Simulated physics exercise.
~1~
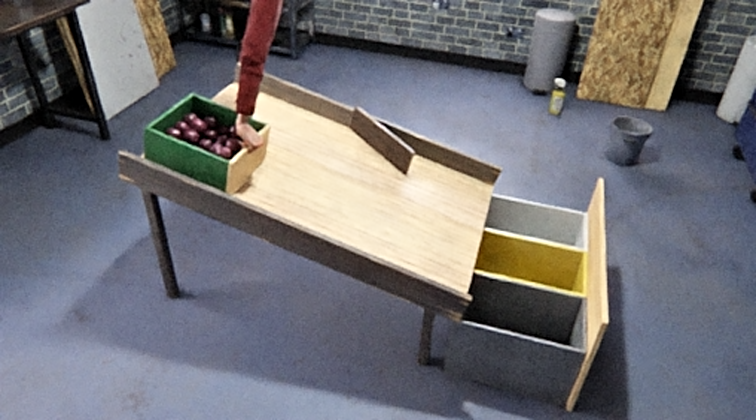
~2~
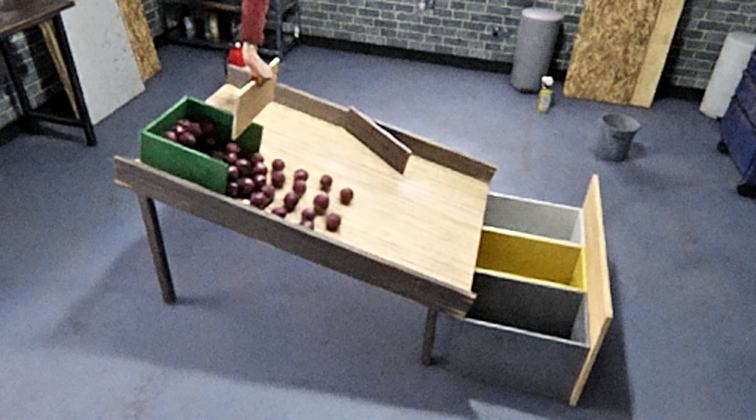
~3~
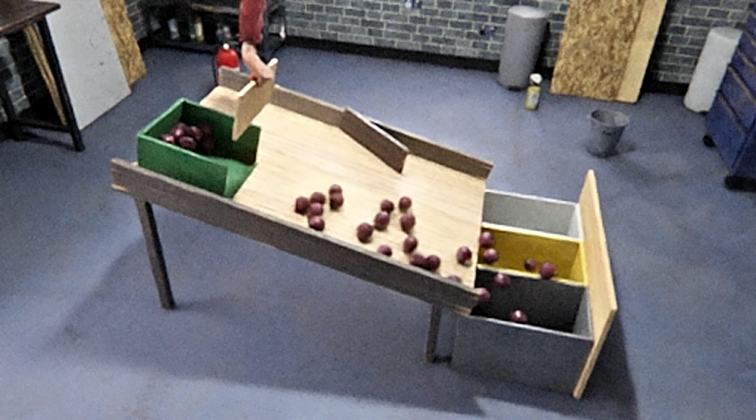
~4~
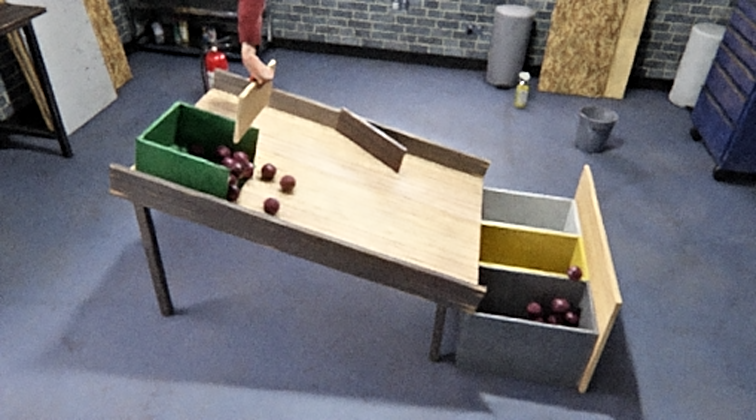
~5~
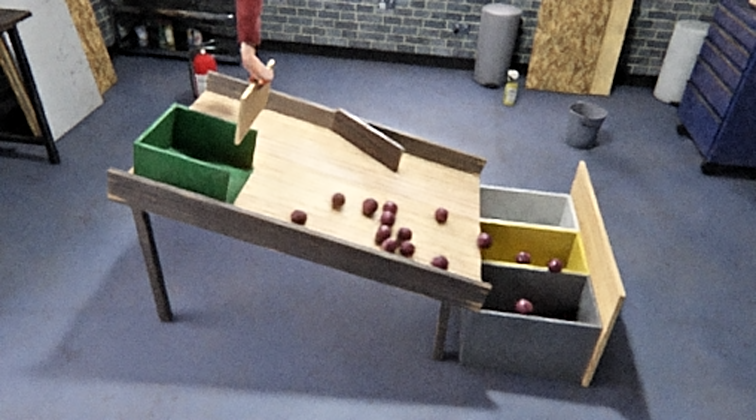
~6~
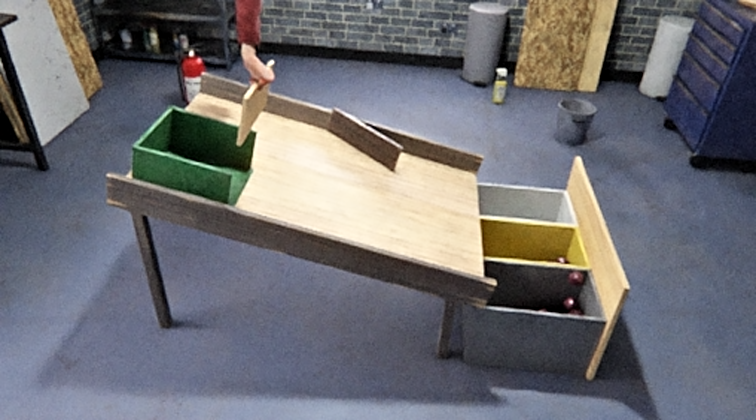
At the start, a hand holds a wooden gate at the front of a green pen full of dark red onions, set atop a sloping table above white, yellow and grey totes. The hand lifts the gate, and the onions spill out and spread down the slope. The first ones roll past the angled board and drop off the lower right edge toward the yellow and grey totes. More tumble from the pen and follow in a loose cluster. Finally the pen and table are bare, with onions visible in the grey tote and around the yellow one.
